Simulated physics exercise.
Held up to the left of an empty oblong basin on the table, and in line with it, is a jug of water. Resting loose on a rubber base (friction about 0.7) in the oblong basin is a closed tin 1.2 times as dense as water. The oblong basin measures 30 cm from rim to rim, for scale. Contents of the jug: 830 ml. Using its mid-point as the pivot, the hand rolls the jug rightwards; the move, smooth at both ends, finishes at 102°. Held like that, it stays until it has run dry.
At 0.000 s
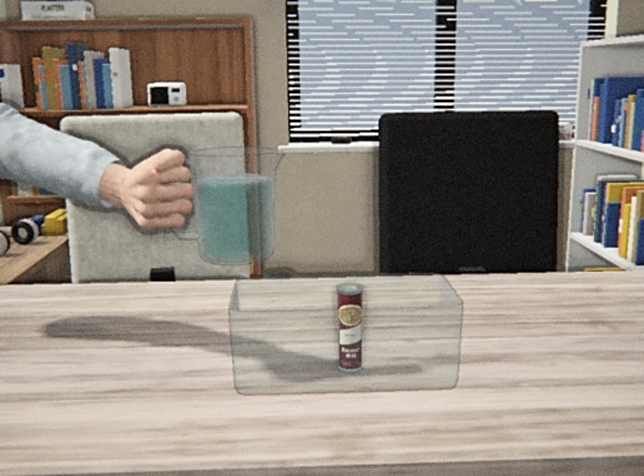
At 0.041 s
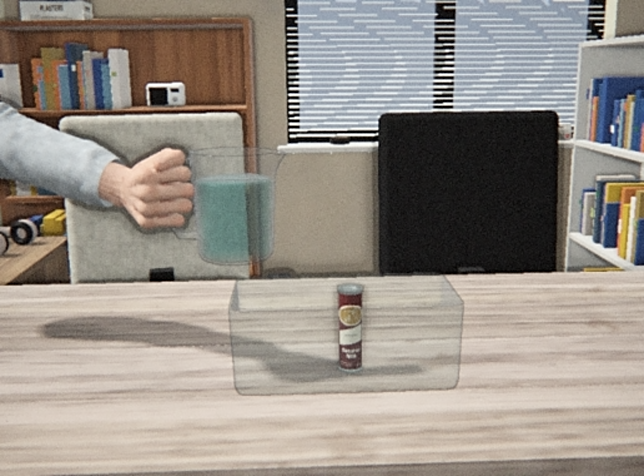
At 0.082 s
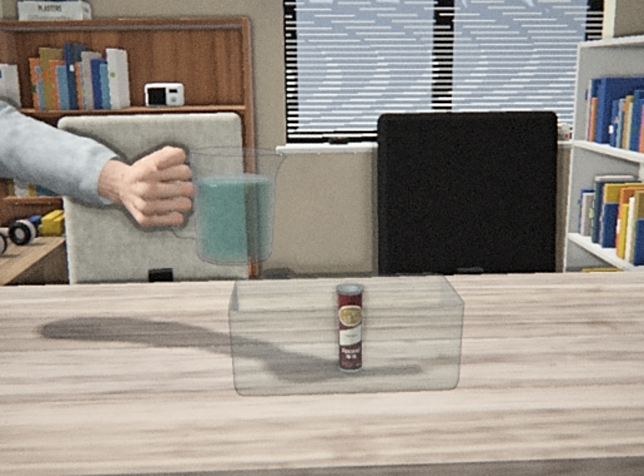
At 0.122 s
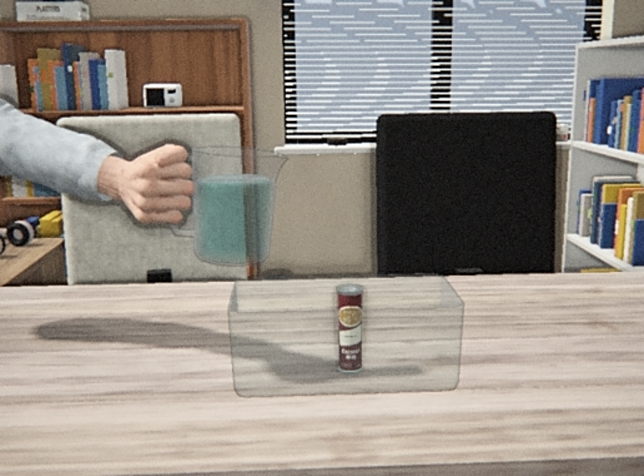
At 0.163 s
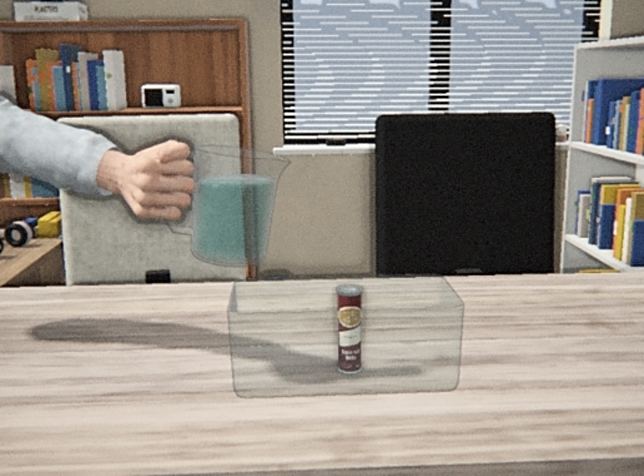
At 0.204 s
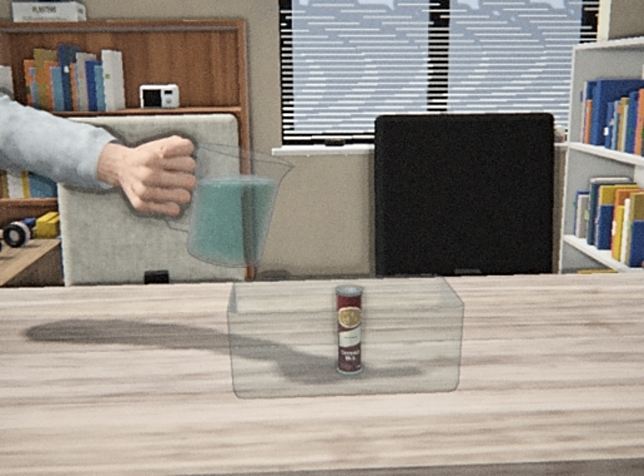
In this clip, a hand holds a clear jug of blue-green water above and to the left of a transparent oblong basin with a small red tin standing in it, then slowly tilts the jug slightly to the right.
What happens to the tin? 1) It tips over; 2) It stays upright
1.
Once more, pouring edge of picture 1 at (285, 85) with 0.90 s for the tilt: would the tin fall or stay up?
Then it stays on its base.
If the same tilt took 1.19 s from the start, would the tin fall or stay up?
The tin tips over.
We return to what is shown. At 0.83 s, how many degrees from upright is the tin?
It tilts roughly 5° from upright.
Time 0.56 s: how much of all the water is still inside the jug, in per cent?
Around 90 in a hundred.
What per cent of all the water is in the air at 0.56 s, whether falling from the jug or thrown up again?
Some 10 per cent.
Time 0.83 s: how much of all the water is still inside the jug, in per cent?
I reckon near 38 per cent still sits there.
After 0.56 s the tilt is 71° and 89 per cent is still to pour; the tin stands where it began.
After 0.83 s the tilt is 100° and 39 per cent is still to pour; the tin stands where it began.
After 1.10 s the tilt is 102° and 7 per cent is still to pour; the tin lies on its side.
After 1.40 s the tilt is 102° and 0 per cent is still to pour; the tin lies on its side.
In the end the tin lies on its side.
